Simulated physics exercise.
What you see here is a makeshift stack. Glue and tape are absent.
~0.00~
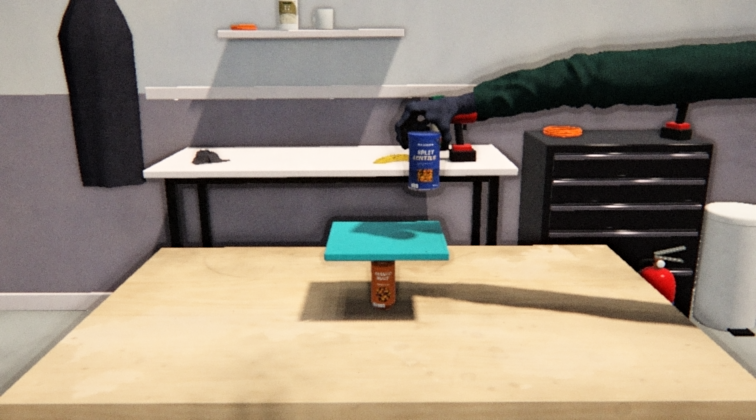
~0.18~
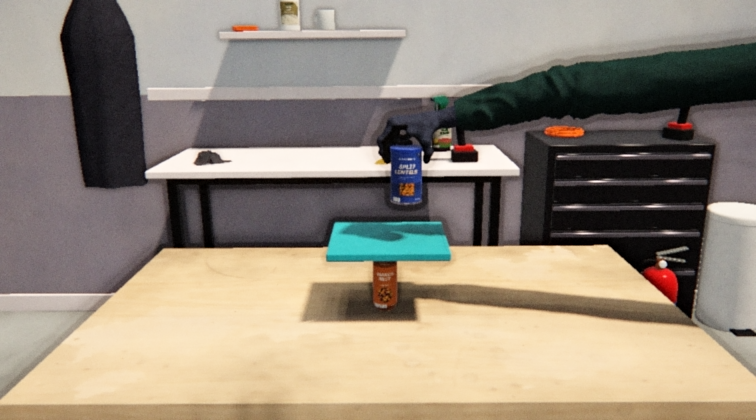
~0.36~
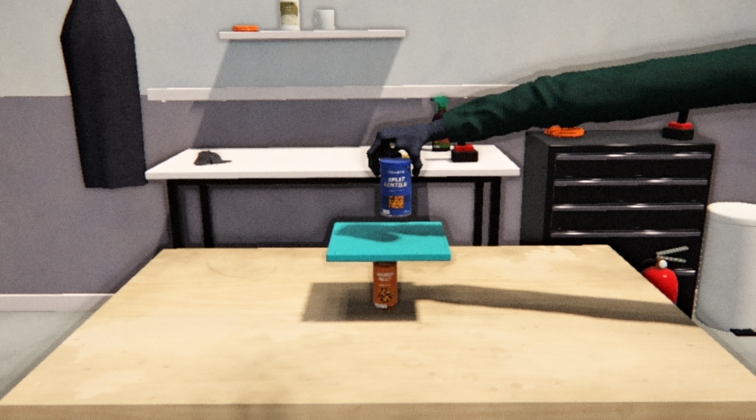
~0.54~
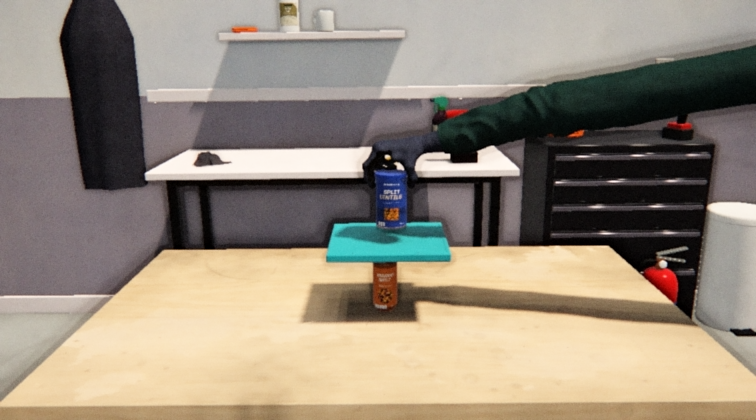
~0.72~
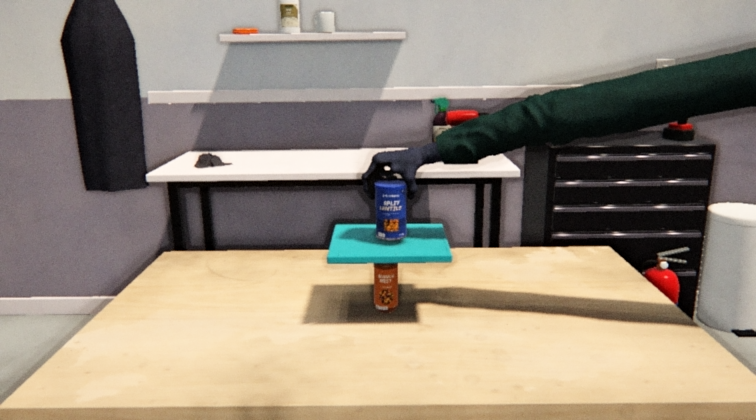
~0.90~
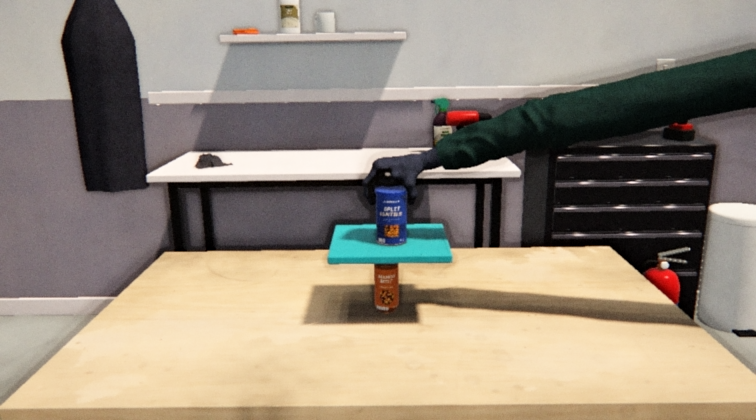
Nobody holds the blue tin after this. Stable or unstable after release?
Stable.
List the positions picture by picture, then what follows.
The first picture shows on its way; blue tin (424, 161); turquoise lid (386, 240).
The second picture shows on its way; blue tin (406, 174); turquoise lid (388, 240).
The third picture shows on its way; blue tin (396, 187); turquoise lid (388, 241).
The fourth picture shows on its way; blue tin (391, 199); turquoise lid (388, 241).
The fifth picture shows on its way; blue tin (391, 210); turquoise lid (389, 242).
The sixth picture shows set down, still held; blue tin (391, 215); turquoise lid (389, 243).
After 1.70 s, nothing has stirred.
After 2.60 s, things are still on the move.
At rest (3.5 s), all 3 in place. Seen from the same camera at the end, blue tin near (392, 216). The stack keeps its balance.
